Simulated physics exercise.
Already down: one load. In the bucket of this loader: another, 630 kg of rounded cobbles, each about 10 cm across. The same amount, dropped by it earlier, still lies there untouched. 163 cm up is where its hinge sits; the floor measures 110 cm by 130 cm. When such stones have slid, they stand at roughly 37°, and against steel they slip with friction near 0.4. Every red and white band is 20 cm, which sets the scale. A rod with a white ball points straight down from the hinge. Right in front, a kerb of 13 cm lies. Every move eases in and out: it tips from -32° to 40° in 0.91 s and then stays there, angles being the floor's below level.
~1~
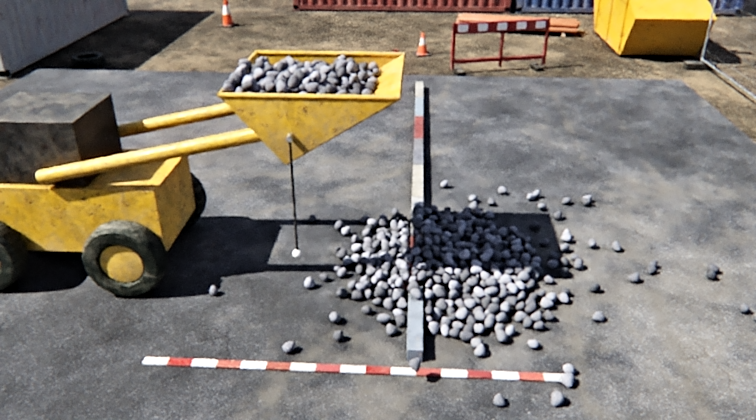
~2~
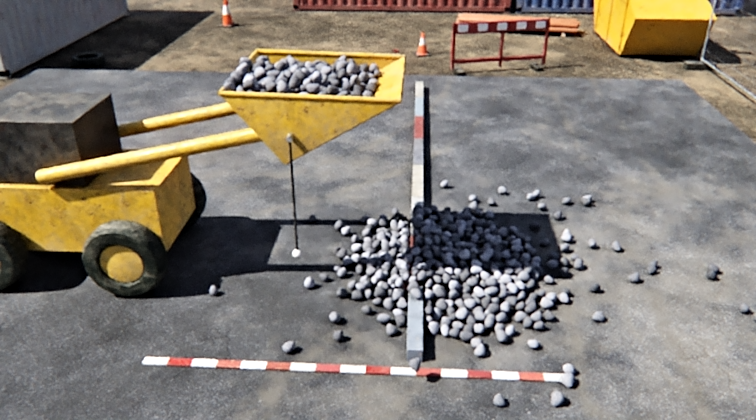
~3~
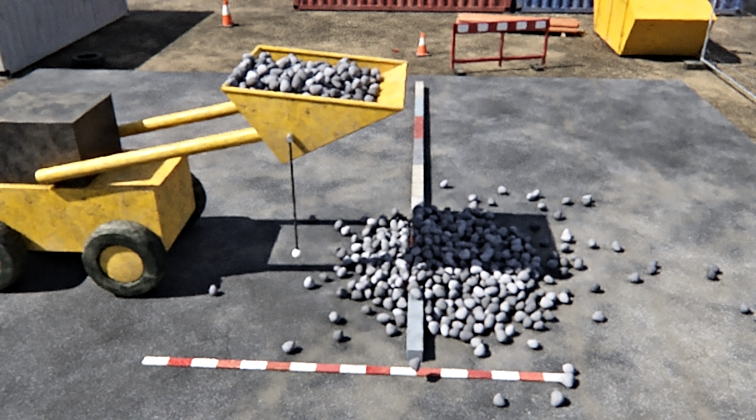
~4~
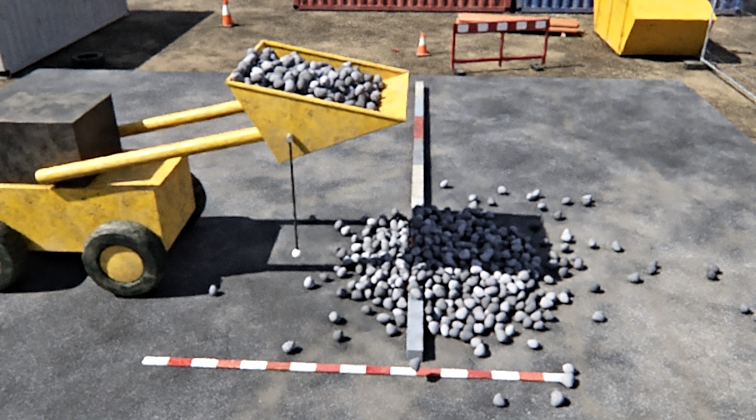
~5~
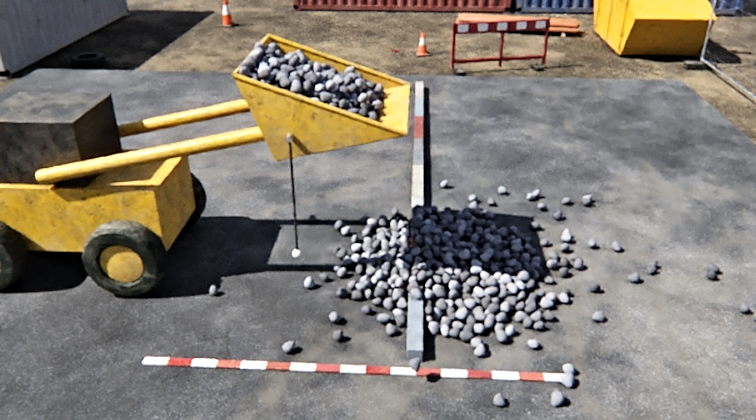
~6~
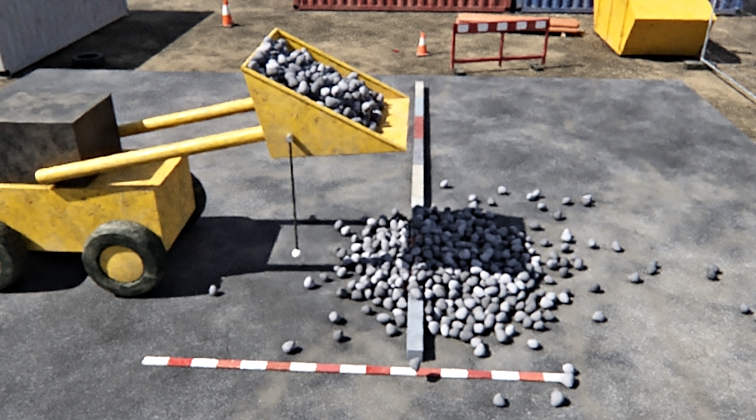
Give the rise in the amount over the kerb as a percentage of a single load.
66 %.
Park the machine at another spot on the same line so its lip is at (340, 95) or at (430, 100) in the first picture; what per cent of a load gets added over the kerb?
Close to 15 per cent, followed by close to 90 per cent.
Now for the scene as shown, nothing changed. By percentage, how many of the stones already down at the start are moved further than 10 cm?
Roughly 25 percent.
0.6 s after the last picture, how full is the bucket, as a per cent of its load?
It holds some 75 per cent.
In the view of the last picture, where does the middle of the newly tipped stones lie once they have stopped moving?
Centre: Approx. (440, 252).
Then, 0.3 s after the last picture the floor is at 29°; in per cent of one load, 100 in the bucket, 28 on this side of the kerb, 72 over the kerb; the foremost stones are at (683, 278).
Then, 0.6 s after the last picture the floor is at 40°; in per cent of one load, 75 in the bucket, 53 on this side of the kerb, 72 over the kerb; the foremost stones are at (683, 278).
Then, 1.0 s after the last picture the floor is at 40°; in per cent of one load, 20 in the bucket, 74 on this side of the kerb, 106 over the kerb; the foremost stones are at (683, 278).
Then, 3.8 s after the last picture the floor is at 40°; in per cent of one load, 0 in the bucket, 62 on this side of the kerb, 138 over the kerb; the foremost stones are at (692, 285). Net gain over the kerb, 66.
